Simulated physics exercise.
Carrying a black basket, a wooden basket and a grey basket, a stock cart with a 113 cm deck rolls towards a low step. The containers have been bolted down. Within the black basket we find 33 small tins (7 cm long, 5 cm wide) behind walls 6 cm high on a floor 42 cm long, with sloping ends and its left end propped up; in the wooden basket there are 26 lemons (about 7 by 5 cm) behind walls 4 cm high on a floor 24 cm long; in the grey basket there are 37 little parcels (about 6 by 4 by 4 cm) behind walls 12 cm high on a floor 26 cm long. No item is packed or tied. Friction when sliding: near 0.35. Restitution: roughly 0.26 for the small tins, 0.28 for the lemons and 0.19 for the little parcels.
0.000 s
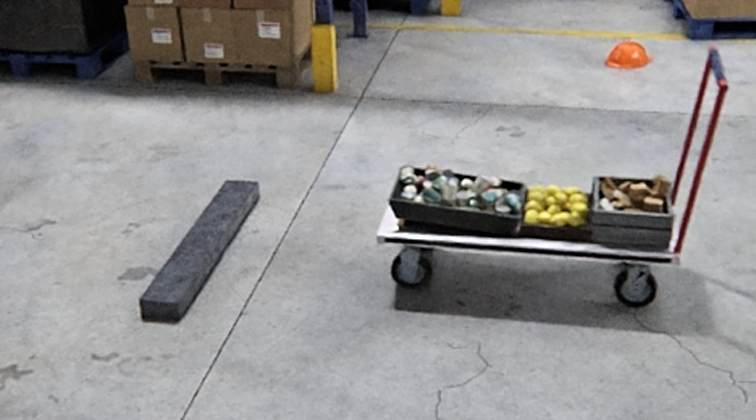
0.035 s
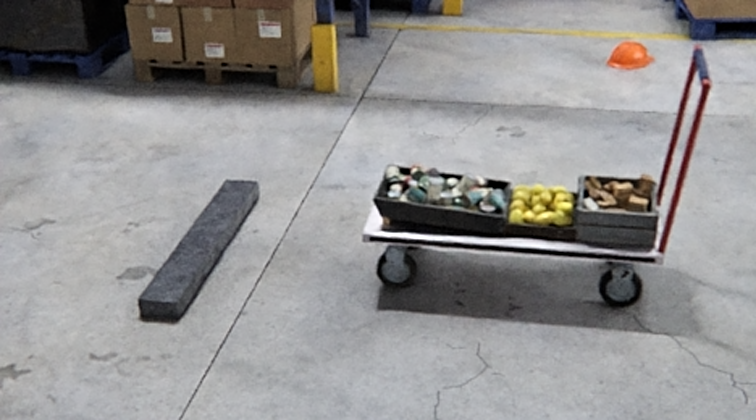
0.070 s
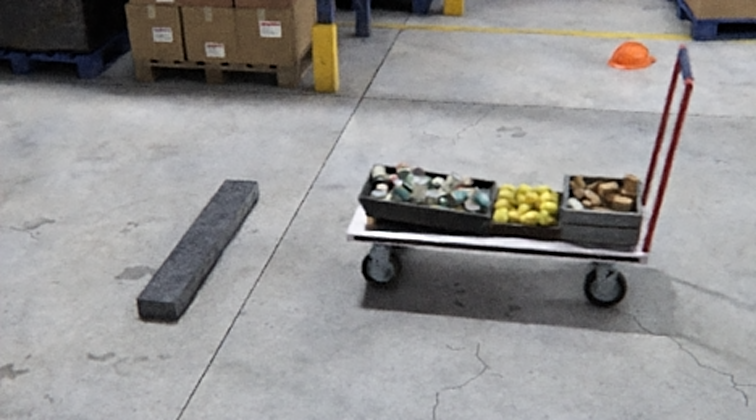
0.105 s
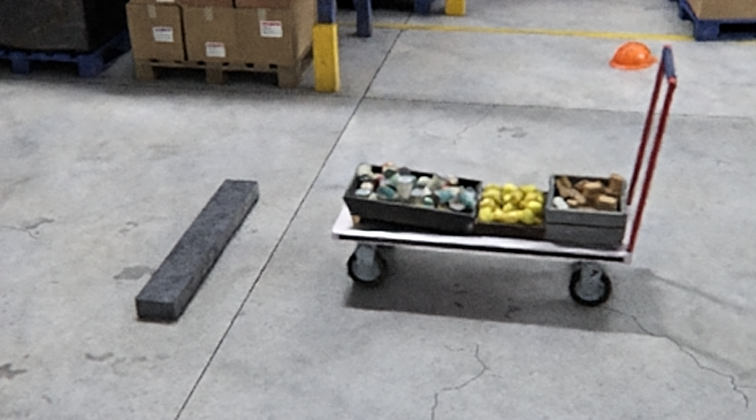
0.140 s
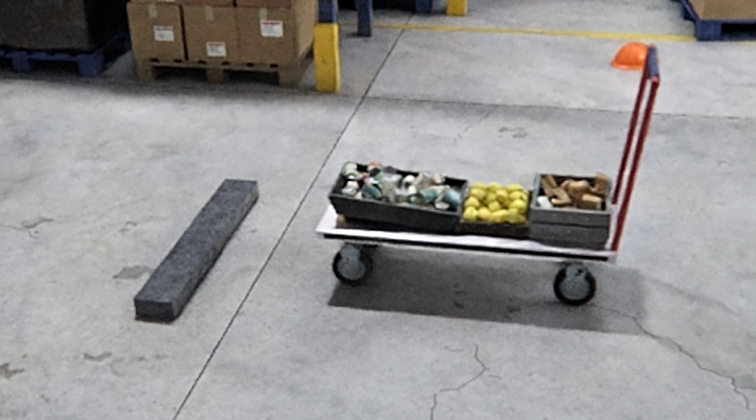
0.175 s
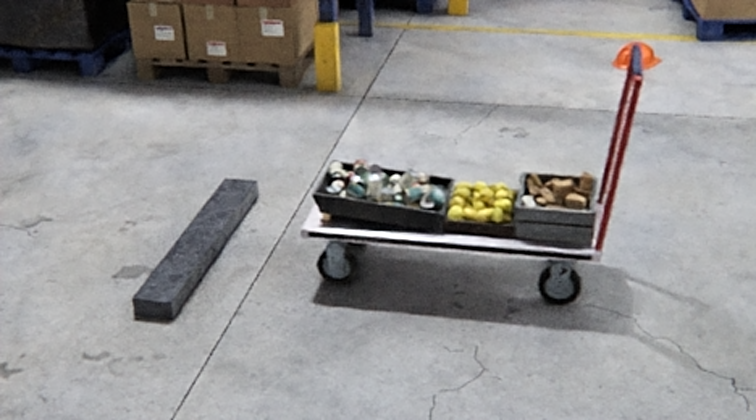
A flat cart with a red handle rolls steadily left across a concrete floor toward a long dark block, carrying a black basket of small tins, a basket of lemons and a grey basket of little brown parcels.
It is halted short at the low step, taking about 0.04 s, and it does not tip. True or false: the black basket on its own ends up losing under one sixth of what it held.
True.
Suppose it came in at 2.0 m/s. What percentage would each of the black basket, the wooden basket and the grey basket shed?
In that case the black basket sheds 20 per cent of its load, the wooden basket 30 per cent, and the grey basket 10 per cent.
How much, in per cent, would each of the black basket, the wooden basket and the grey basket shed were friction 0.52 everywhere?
Black basket 10%, wooden basket 10%, grey basket 0%.
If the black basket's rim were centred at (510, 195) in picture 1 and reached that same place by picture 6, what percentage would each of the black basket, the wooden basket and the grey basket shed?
Black basket 30, wooden basket 40, grey basket 10 per cent.
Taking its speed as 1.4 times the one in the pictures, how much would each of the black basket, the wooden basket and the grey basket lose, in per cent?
Then the black basket sheds 20 per cent, the wooden basket 30 per cent, and the grey basket 10 per cent.
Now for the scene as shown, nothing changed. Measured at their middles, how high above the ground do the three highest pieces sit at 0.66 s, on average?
Around 44 centimetres.
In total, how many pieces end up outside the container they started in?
About 3 in total.
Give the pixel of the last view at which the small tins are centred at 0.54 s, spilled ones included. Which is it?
(258, 178).
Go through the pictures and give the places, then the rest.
In the first frame (places track the rim corner closest to us here; the camera moves round a little), black basket (518, 217); grey basket (670, 215); 76 cm to go; all still inside.
Black basket (503, 216); grey basket (654, 214); 70 cm to go, in the second frame.
Black basket (487, 216); grey basket (638, 214); 65 cm to go, in the third frame.
Black basket (472, 215); grey basket (622, 214); 59 cm to go, in the fourth frame.
Black basket (456, 214); grey basket (606, 213); 53 cm to go, in the fifth frame.
Black basket (441, 213); grey basket (591, 212); 47 cm to go; all still inside, in the sixth frame.
After 0.44 s, contact.
After 0.54 s, the black basket has all 33, the wooden basket has all 26 and the grey basket has all 37.
After 0.66 s, the black basket has all 33, the wooden basket is down by 1 of 26 and the grey basket is down by 1 of 37.
After 0.89 s, the black basket has all 33, the wooden basket is down by 1 of 26 and the grey basket is down by 2 of 37.
Outcome (at 1.40 s), the black basket has all 33, the wooden basket is down by 1 of 26 and the grey basket is down by 2 of 37. Asked share, 0 of 33, 0 per cent.
